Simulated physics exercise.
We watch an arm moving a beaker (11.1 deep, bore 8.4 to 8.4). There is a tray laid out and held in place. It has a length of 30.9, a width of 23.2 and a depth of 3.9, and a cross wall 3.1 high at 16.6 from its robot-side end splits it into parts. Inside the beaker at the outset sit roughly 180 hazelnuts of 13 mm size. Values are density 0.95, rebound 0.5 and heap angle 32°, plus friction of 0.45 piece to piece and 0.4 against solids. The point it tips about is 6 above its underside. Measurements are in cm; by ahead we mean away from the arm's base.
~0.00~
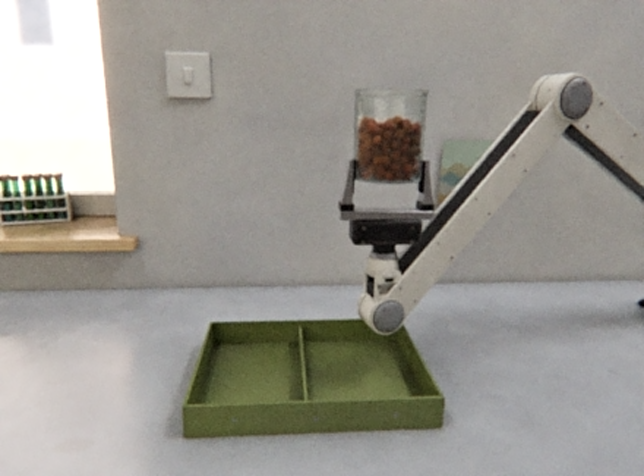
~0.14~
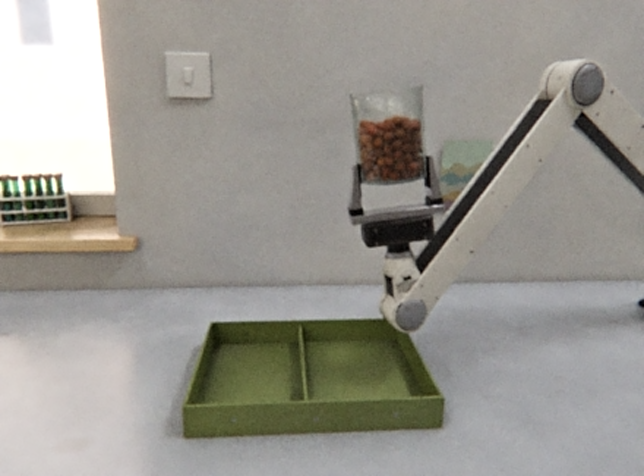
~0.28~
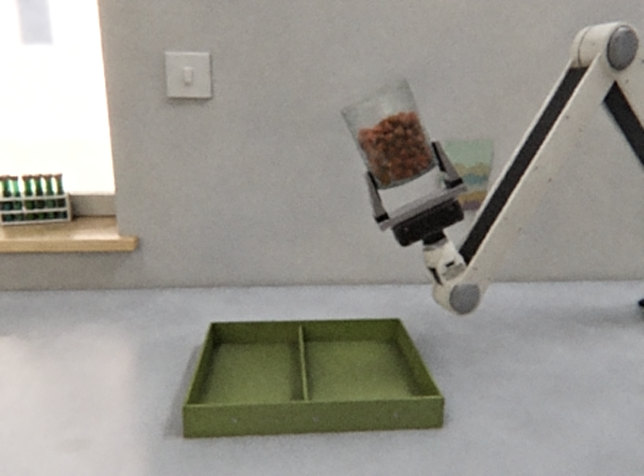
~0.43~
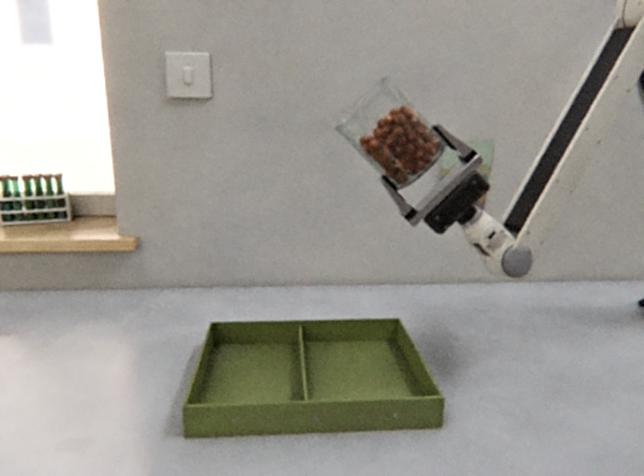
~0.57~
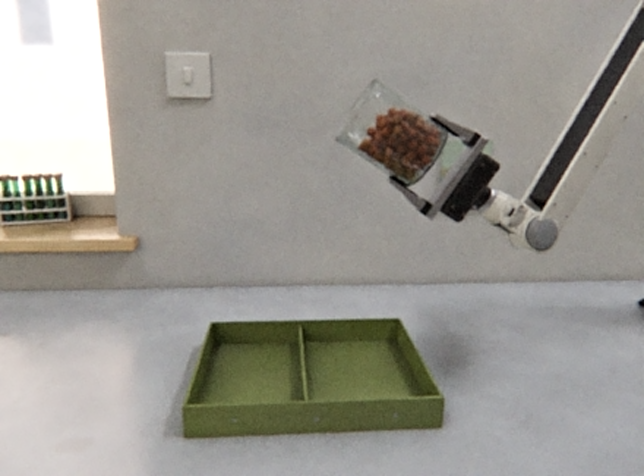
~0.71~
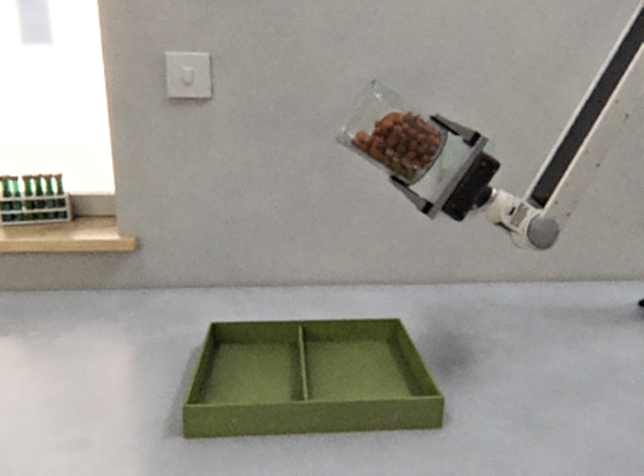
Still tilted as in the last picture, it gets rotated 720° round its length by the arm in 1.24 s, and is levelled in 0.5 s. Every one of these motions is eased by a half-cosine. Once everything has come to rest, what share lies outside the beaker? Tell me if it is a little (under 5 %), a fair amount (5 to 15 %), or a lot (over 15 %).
A little, under 5 %.
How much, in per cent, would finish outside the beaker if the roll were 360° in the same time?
Around 0 %.
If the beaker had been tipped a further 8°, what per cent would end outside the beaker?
About 5 %.
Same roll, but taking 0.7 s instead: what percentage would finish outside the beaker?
It would come to around 0 percent.
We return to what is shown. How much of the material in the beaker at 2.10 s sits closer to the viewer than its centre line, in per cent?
About 50 %.
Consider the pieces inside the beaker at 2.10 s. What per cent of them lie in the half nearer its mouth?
30 %.
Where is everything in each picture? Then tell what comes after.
The beaker middle at (389, 137), upright; upper third of the load around (391, 131), from x 360 to 415, top at y 120; 181 in the beaker, in the first picture.
The beaker middle at (390, 137), tipped 7°; upper third of the load around (392, 131), from x 360 to 420, top at y 120, in the second picture.
The beaker middle at (391, 136), tipped 26°; upper third of the load around (396, 130), from x 360 to 425, top at y 115, in the third picture.
The beaker middle at (392, 136), tipped 46°; upper third of the load around (402, 128), from x 365 to 430, top at y 110, in the fourth picture.
The beaker middle at (392, 135), tipped 57°; upper third of the load around (402, 127), from x 360 to 435, top at y 110, in the fifth picture.
The beaker middle at (392, 135), tipped 58°; upper third of the load around (403, 127), from x 355 to 435, top at y 115; 181 in the beaker, in the sixth picture.
After 1.41 s, tipped 58°, highest piece 39 above the table; 181 in the beaker.
After 2.10 s, tipped 46°, highest piece 38 above the table; 181 in the beaker.
After 2.65 s, upright, highest piece 38 above the table; 181 in the beaker.
After 3.35 s, upright, highest piece 38 above the table; 181 in the beaker.
In the end, 181 in the beaker. That is 0 % outside the beaker.
